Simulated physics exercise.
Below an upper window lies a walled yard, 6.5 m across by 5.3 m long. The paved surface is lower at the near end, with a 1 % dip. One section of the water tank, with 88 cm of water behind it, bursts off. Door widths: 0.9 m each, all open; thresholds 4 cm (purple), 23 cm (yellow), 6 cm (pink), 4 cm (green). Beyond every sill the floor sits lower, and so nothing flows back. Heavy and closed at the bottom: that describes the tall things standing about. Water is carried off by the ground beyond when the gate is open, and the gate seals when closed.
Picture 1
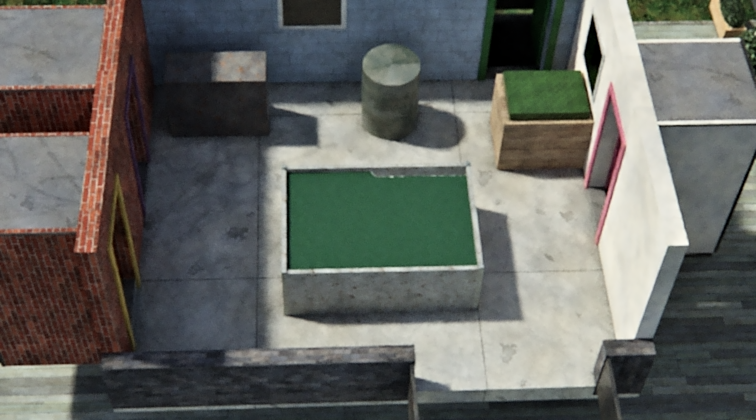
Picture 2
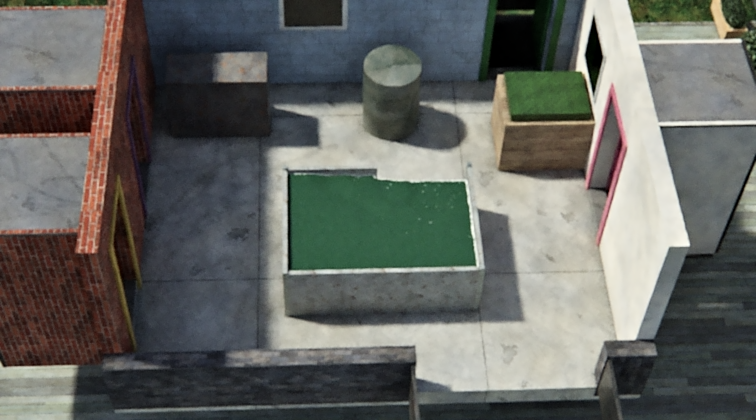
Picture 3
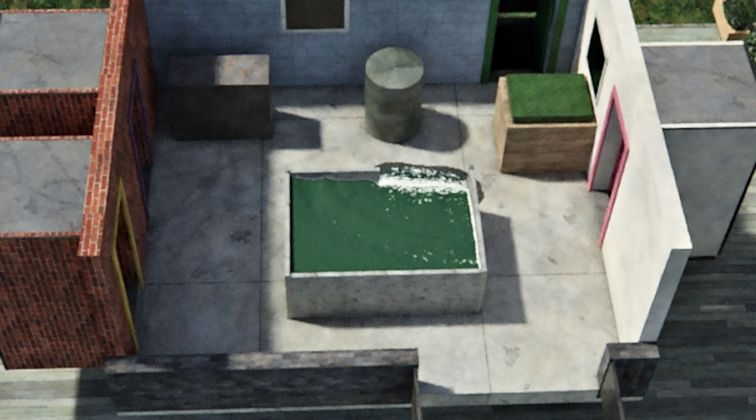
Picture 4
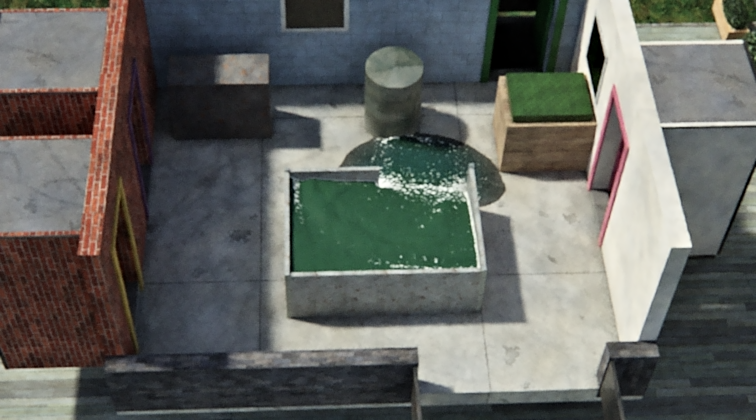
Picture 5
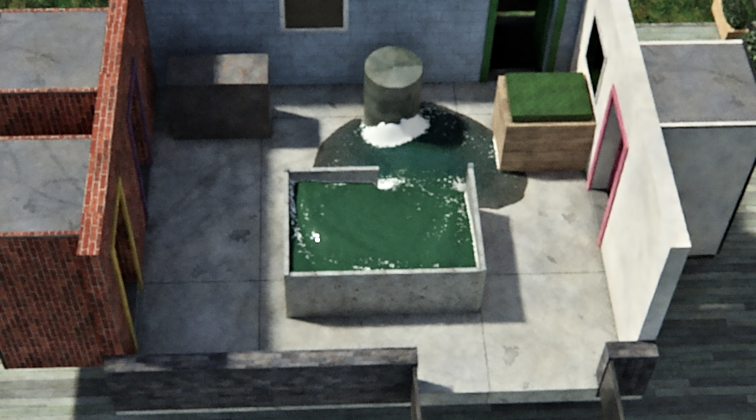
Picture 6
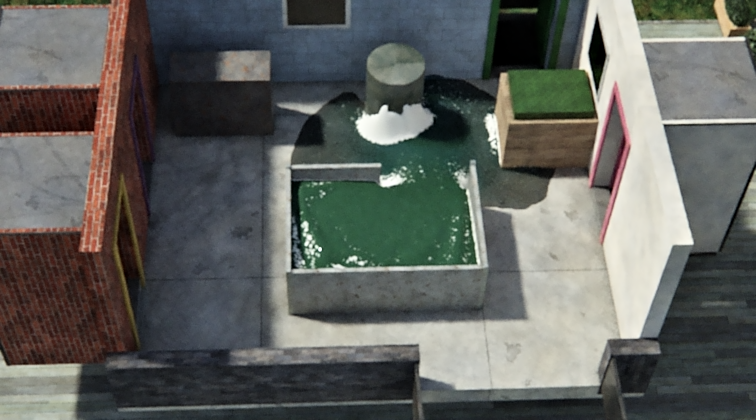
A rectangular pale-walled tank of green water stands in the middle of a grey paved yard, seen from above by an almost still camera. Behind it are a dark block, a grey cylinder and a grass-topped wooden box, between brick and white side walls. Part of the tank's far wall gives way, and foaming water pours out, spreads across the paving and surges white against the cylinder.
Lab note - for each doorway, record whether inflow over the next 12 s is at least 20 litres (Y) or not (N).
At the purple door I expect the water to rise above the limit. At the yellow door I expect the water to hold within the limit. At the pink door I expect the water to rise above the limit. At the green door I expect the water to rise above the limit.
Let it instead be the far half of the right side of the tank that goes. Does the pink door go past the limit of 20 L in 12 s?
Measured against that limit, the pink door goes beyond it.
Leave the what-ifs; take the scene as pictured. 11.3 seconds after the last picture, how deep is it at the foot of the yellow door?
About 10.0 cm.
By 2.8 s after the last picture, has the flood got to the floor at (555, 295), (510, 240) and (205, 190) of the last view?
First spot submerged, second not yet wet, third submerged.
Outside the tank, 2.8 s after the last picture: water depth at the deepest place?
Some 37 cm deep.
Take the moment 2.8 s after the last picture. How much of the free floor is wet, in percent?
Wet share: Near 60 percent.
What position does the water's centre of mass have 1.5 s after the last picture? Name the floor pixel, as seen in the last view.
I'd say somewhere around (399, 194).
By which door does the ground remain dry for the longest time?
It's the yellow door that comes last.
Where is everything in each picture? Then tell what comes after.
In the first frame, the water tank at (379, 220) is whole and still, 88 cm deep.
In the second frame, water pours out on the water tank's far side and has run 0.7 m, to a hidden place; typically 10 cm deep outside, 88 cm at the water tank's back.
In the third frame, the front is at a hidden place, 1.0 m from the gap on the water tank's far side; 1.2 m2 of floor is under water; 88 cm left at the back of the water tank.
In the fourth frame, the front is at (378, 142), 1.5 m from the gap on the water tank's far side; 2.6 m2 of floor is under water; 84 cm left at the back of the water tank.
In the fifth frame, water pours out on the water tank's far side and has run 2.0 m, to (434, 108); typically 8 cm deep outside, 75 cm at the water tank's back.
In the sixth frame, the front is at (452, 79), 2.6 m from the gap on the water tank's far side; 5.8 m2 of floor is under water; 76 cm left at the back of the water tank.
Then, 0.7 s after the last picture water covers 30 % of the floor and is deepest (56 cm) near (473, 90); purple door not reached, yellow door not reached, pink door not reached, green door 23 cm at the sill, 29 L in.
Then, 1.5 s after the last picture water covers 45 % of the floor and is deepest (48 cm) near (569, 114); purple door not reached, yellow door not reached, pink door 7 cm at the sill, 1 L in, green door 22 cm at the sill, 179 L in.
Then, 2.8 s after the last picture water covers 60 % of the floor and is deepest (37 cm) near (449, 82); purple door 11 cm at the sill, 30 L in, yellow door not reached, pink door 6 cm at the sill, 5 L in, green door 15 cm at the sill, 332 L in.
Then, 6.3 s after the last picture water covers 95 % of the floor and is deepest (25 cm) near (137, 370); purple door 5 cm at the sill, 58 L in, yellow door 14 cm at the sill, 0 L in, pink door 9 cm at the sill, 29 L in, green door 13 cm at the sill, 532 L in.
Then, 11.3 s after the last picture water covers 100 % of the floor and is deepest (12 cm) near (136, 382); purple door 8 cm at the sill, 94 L in, yellow door 10 cm at the sill, 0 L in, pink door 9 cm at the sill, 59 L in, green door 7 cm at the sill, 627 L in.
